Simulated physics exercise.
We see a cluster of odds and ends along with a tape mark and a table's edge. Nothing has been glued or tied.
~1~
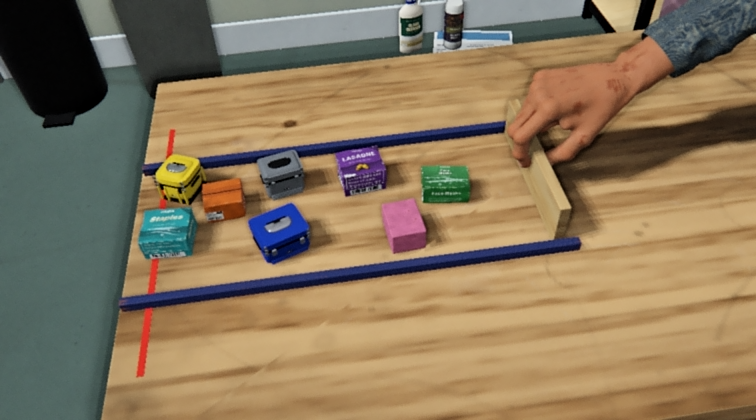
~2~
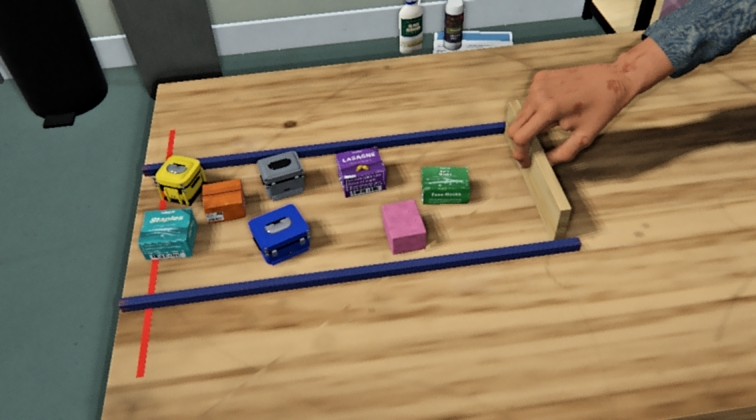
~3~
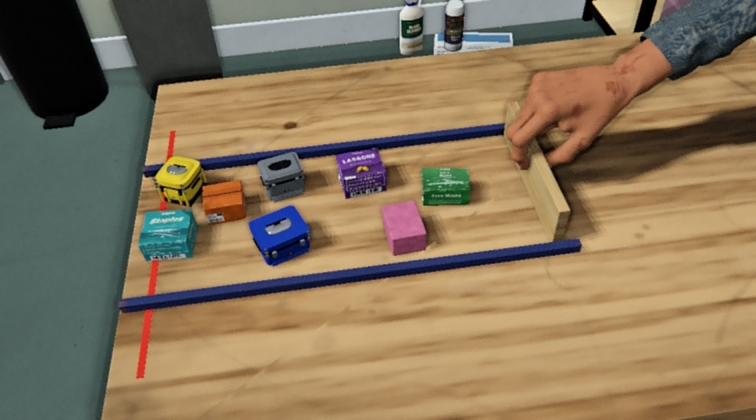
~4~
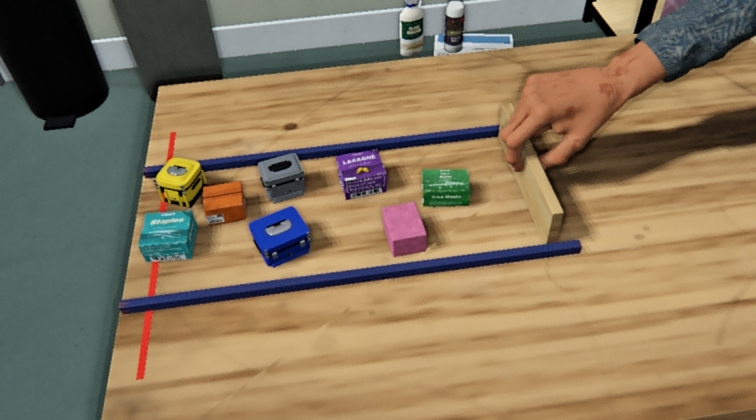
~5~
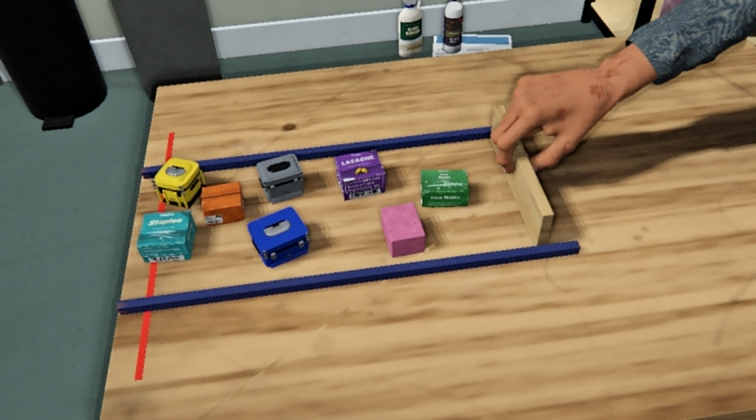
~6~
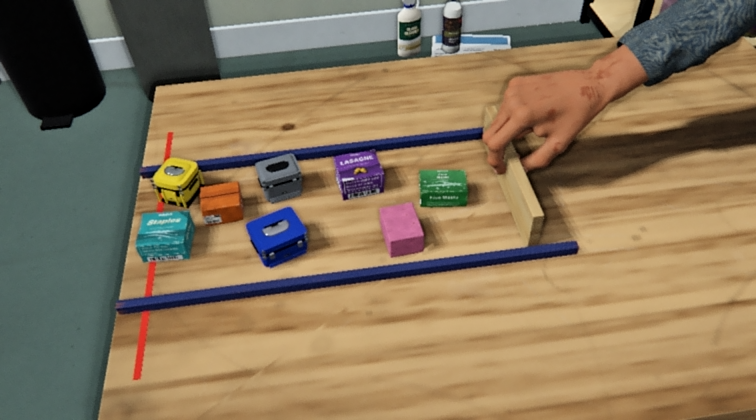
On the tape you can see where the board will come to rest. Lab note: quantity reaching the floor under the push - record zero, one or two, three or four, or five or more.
No fewer than five go over.
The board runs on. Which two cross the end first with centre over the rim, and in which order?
Earliest first: The turquoise box, then the yellow case.
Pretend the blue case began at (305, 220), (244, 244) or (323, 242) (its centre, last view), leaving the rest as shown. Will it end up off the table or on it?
In turn it goes off; goes off; goes off.
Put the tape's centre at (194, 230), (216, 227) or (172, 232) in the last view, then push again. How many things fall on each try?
Counts per try, in order: 4 / 2 / 5.
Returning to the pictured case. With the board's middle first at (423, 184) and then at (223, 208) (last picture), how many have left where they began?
Answer - first 1, then 8.
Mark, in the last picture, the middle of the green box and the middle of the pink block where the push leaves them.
The green box ends at (129, 230) and the pink block at (129, 264).
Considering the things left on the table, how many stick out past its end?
Looks like 3 of them.
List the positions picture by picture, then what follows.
The first picture shows turquoise box (168, 233); yellow case (181, 179); orange box (224, 200); board (534, 167); tape (159, 231).
The second picture shows yellow case (181, 180); grey case (282, 175).
The third picture shows orange box (225, 203); purple box (362, 173).
The fourth picture shows turquoise box (169, 236); green box (446, 188).
The fifth picture shows yellow case (180, 182); blue case (279, 238).
The sixth picture shows turquoise box (166, 236); yellow case (179, 182); orange box (222, 204); board (510, 173); tape (157, 234).
Soon after, none off yet; turquoise box at rest near (166, 236); yellow case at rest near (179, 182); orange box at rest near (222, 204).
Then, none off yet; turquoise box moved a little near (144, 250); yellow case moved a little near (164, 183); orange box moved about its own width near (181, 218).
At rest, the number that fall off is five or more; fallen, grey case, blue case, orange box, yellow case and turquoise box.
